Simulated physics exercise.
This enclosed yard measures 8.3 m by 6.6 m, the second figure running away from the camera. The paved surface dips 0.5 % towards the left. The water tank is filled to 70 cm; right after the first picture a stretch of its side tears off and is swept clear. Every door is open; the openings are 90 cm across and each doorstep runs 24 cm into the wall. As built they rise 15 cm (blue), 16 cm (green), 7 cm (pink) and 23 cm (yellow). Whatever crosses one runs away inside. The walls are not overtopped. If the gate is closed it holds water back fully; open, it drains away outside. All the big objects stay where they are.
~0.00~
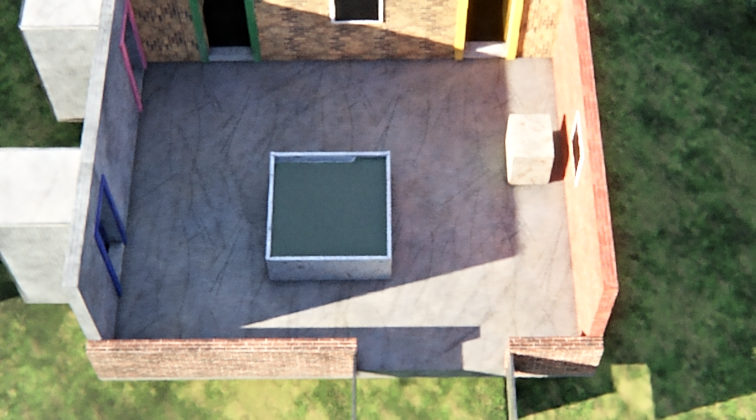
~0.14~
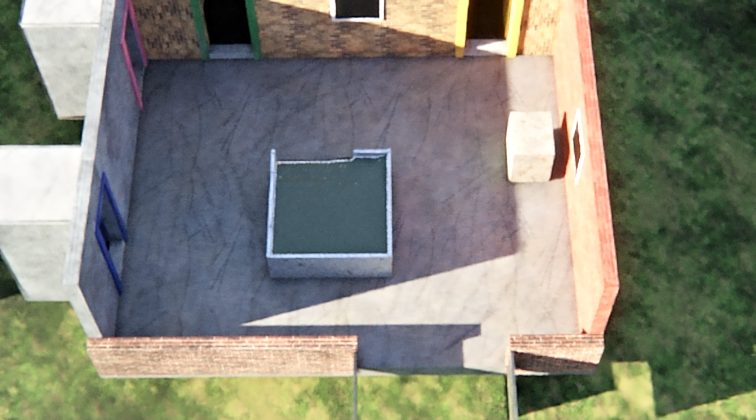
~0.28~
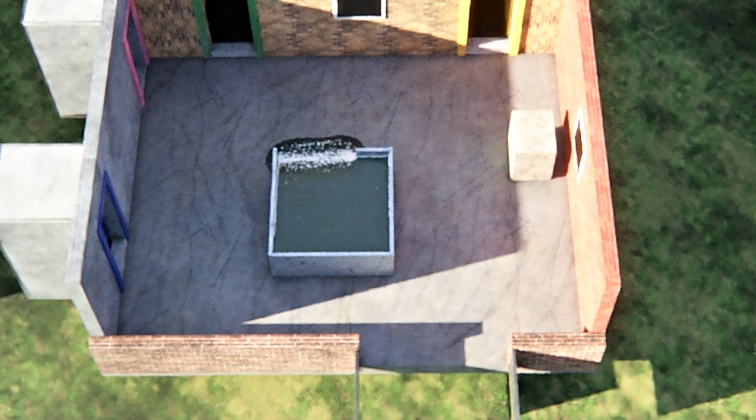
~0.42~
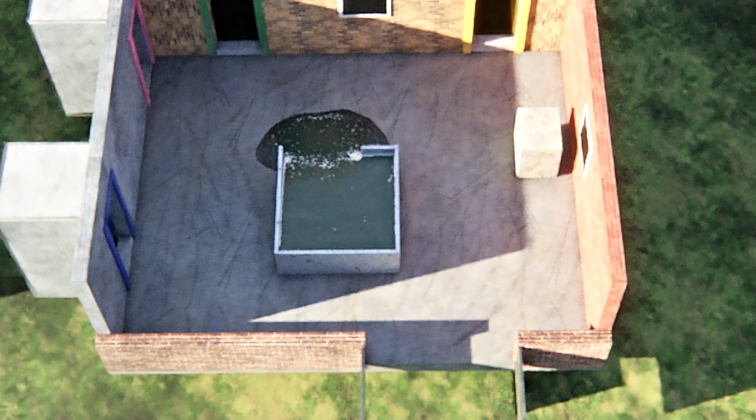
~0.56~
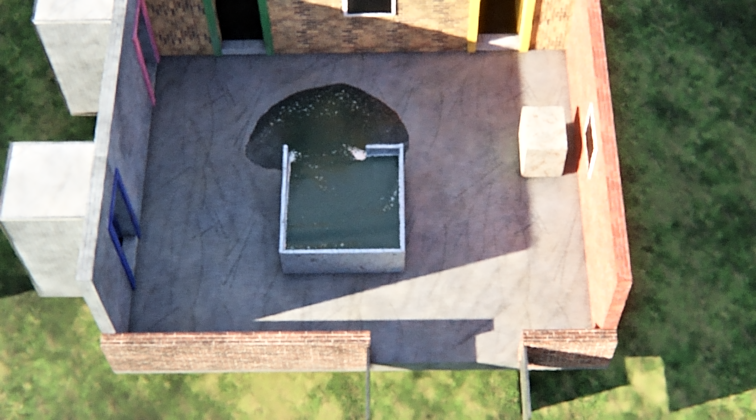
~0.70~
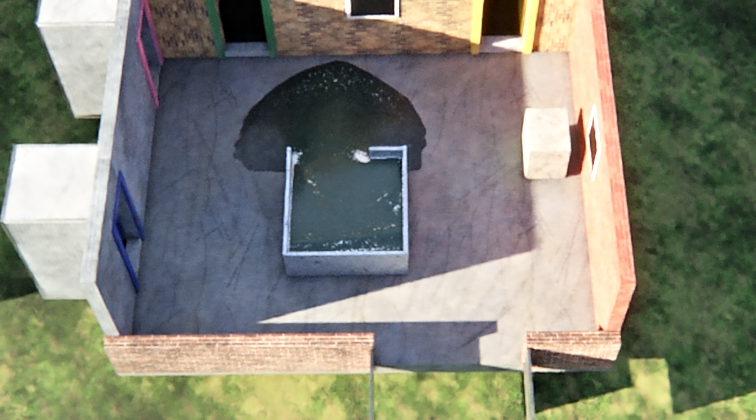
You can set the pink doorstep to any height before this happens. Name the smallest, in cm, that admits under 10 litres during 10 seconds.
About 35 cm.
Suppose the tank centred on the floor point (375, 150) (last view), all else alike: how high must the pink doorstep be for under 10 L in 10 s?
Then roughly 32 cm.
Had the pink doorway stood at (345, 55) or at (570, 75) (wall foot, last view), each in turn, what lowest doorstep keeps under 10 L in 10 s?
About 33 and 17 cm.
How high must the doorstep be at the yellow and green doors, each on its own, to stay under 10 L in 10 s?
Roughly 8.0 cm at yellow and 23 cm at green.
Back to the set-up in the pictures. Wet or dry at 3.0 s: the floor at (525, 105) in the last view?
It is under water.
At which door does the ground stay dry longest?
The blue one.
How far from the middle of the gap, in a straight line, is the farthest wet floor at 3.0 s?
About 5.4 m.
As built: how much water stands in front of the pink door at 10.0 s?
About 9.5 cm.
After 1.4 s water covers 20 % of the floor, deepest (38 cm) near (312, 59); it has not reached the pink door.
After 3.0 s water covers 35 % of the floor, deepest (34 cm) near (170, 62); 30 cm at the pink door, 124 litres in over its 7 cm doorstep.
After 10.0 s water covers 95 % of the floor; 10 cm at the pink door, 520 litres in over its 7 cm doorstep.
At the pink door as built, the water arrived by 2.1 s and peaked near 30 cm at 3.0 s.
With a doorstep of 28.5 cm, 38 litres would have come in within the 10 s; with 38.5 cm, 4 litres. So under 10 litres takes about 35 cm.
